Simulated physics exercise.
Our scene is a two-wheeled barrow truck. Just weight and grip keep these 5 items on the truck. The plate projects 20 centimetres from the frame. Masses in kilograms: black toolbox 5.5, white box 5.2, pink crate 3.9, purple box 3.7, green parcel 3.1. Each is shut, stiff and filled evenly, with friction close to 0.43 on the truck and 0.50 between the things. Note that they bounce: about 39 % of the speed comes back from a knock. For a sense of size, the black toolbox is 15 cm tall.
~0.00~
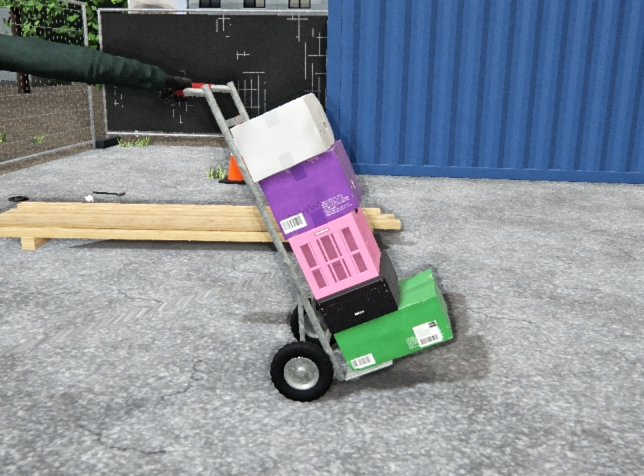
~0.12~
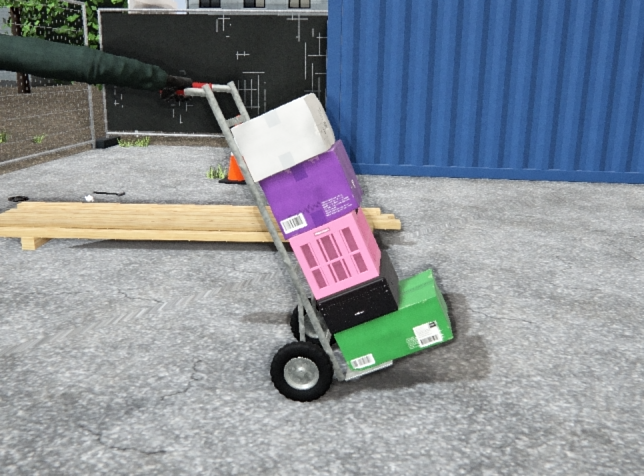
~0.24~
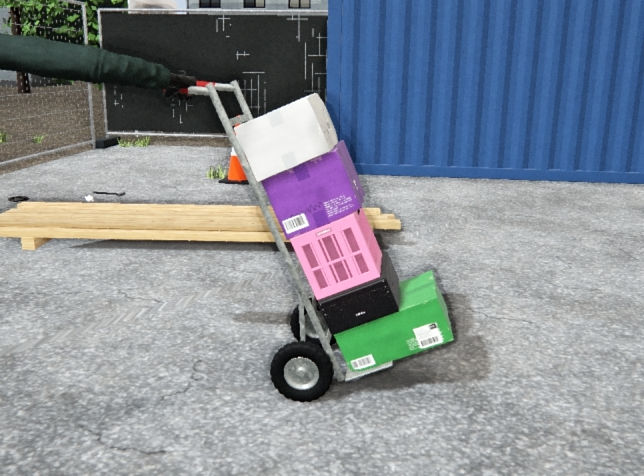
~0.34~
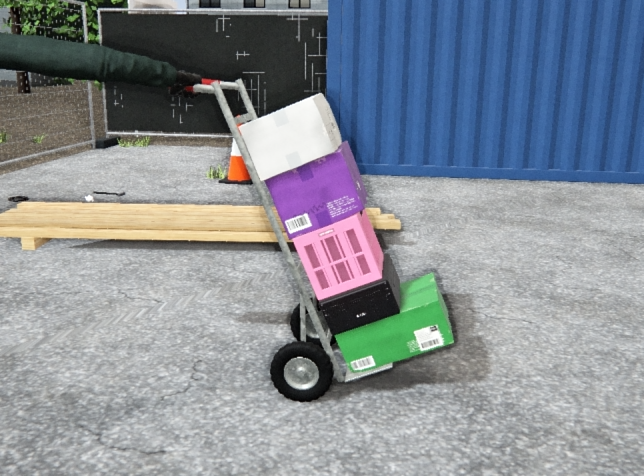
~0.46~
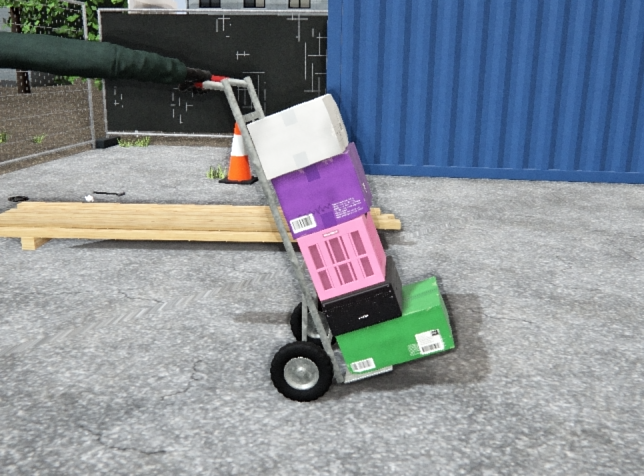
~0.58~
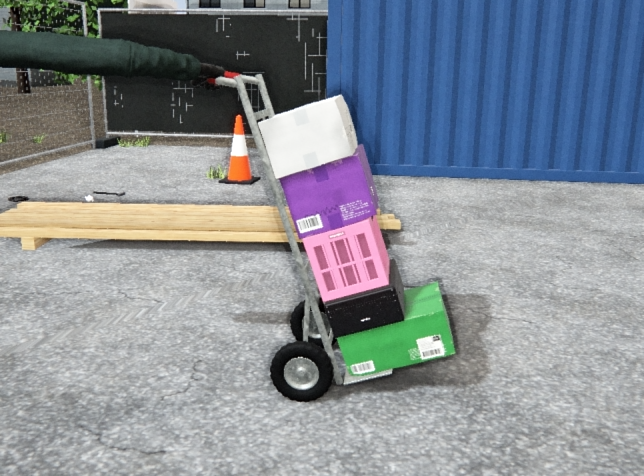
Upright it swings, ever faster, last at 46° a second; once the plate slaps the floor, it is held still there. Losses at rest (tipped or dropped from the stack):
I reckon not a single item tips or falls.
Around 1.18 s, truck upright; white box shifted 5 cm near (396, 148); purple box shifted 3 cm; pink crate shifted 2 cm.
Around 1.28 s, truck upright; white box tipped 6° against what carries it near (409, 147); black toolbox shifted 2 cm near (385, 317); purple box tipped 6° against what carries it.
Around 1.78 s, truck upright; white box shifted 7 cm near (402, 148); purple box shifted 4 cm; pink crate shifted 3 cm.
Around 2.18 s, truck upright; white box shifted 5 cm near (396, 148); purple box shifted 3 cm; pink crate shifted 2 cm.
Finally (3.0 s), all 5 still in place (within 10 cm). Final places as that camera would see them, black toolbox near (384, 316), white box near (401, 148).
